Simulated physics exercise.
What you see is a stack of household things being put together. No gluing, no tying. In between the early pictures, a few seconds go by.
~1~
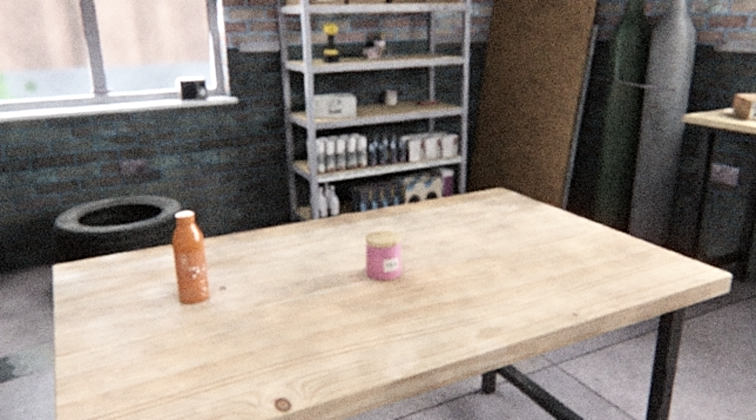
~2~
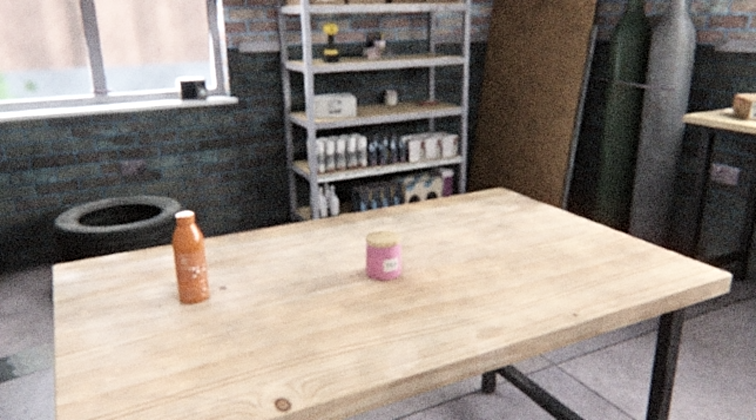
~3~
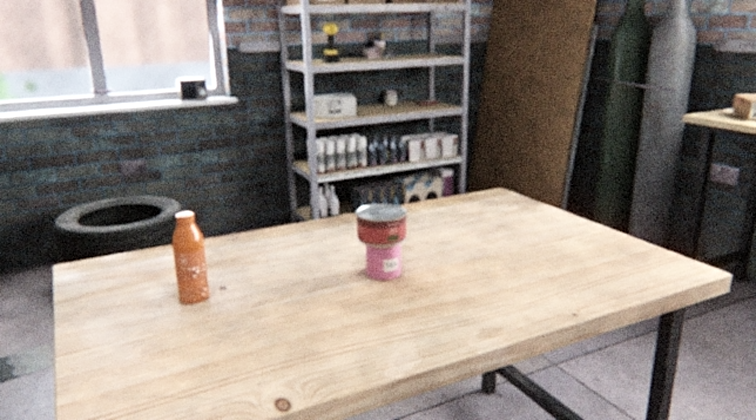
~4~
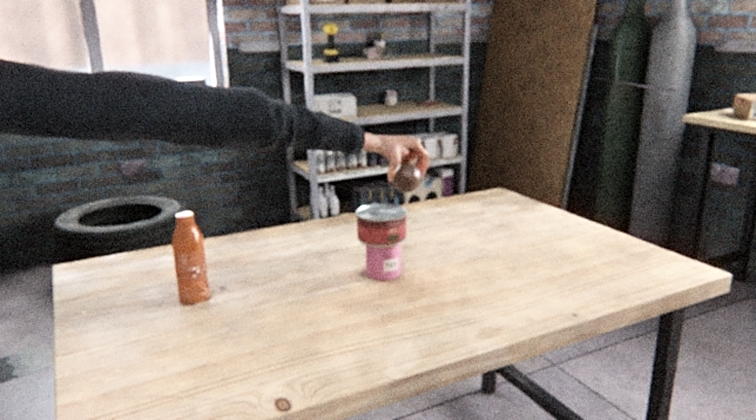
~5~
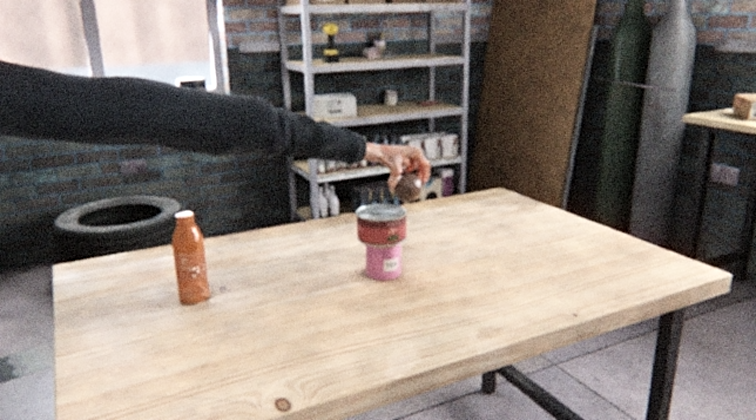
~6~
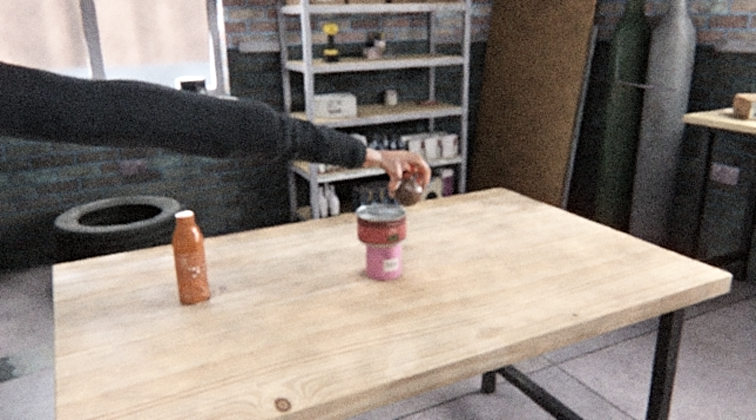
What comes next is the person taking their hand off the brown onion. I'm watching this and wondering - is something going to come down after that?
You'll see something goes over.
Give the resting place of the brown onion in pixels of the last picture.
The object ends up somewhere around (434, 251).
Then, 0.40 s past the last view, brown onion now fallen.
Then, 0.60 s past the last view, things are still on the move.
Finally, fallen, brown onion; the other 3 still in place. Final places as the last picture's camera would see them, brown onion near (434, 251). The pile gives way.
